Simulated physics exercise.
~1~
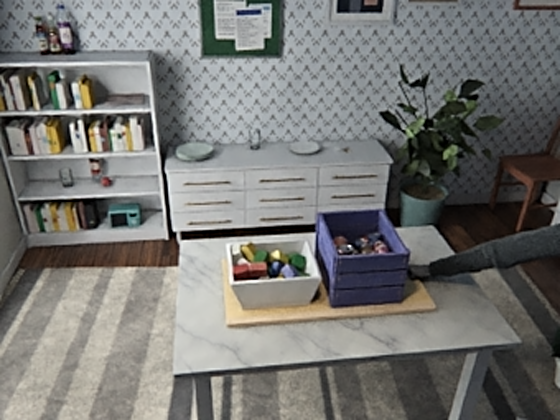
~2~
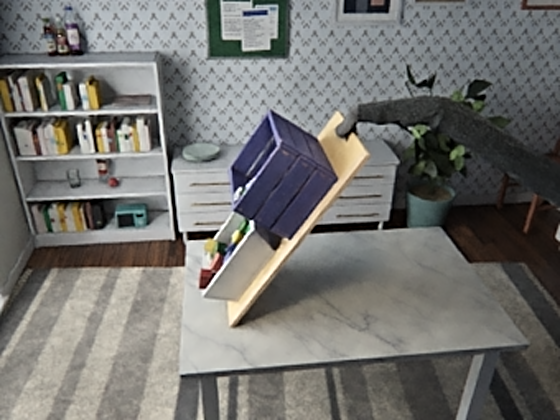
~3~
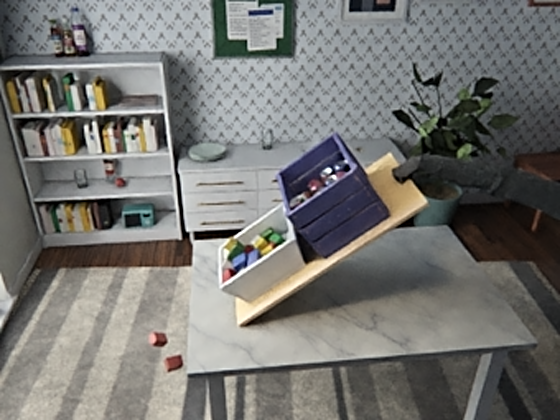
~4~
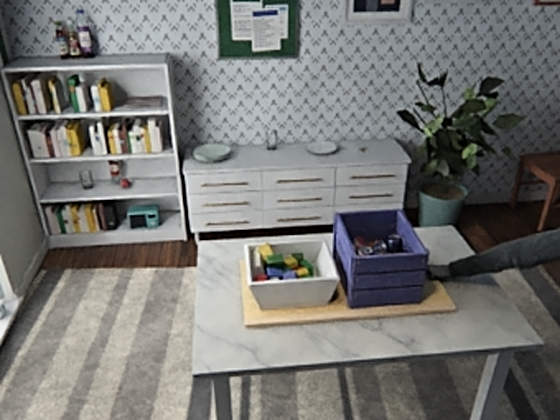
A dark-sleeved arm reaches in from the right to a wooden board on a marble-topped table, seen from slightly above in a room with patterned wallpaper, a bookshelf, a white dresser and a potted plant. On the board sit a white box of colourful toy bricks at left and a taller blue box of small cans at right. The arm levers the board's right end up steeply, pivoting on its left edge, and the bricks slide toward the low end. As the board is lowered, two red bricks lie on the striped rug. Finally it rests flat, the cans still in the blue box.
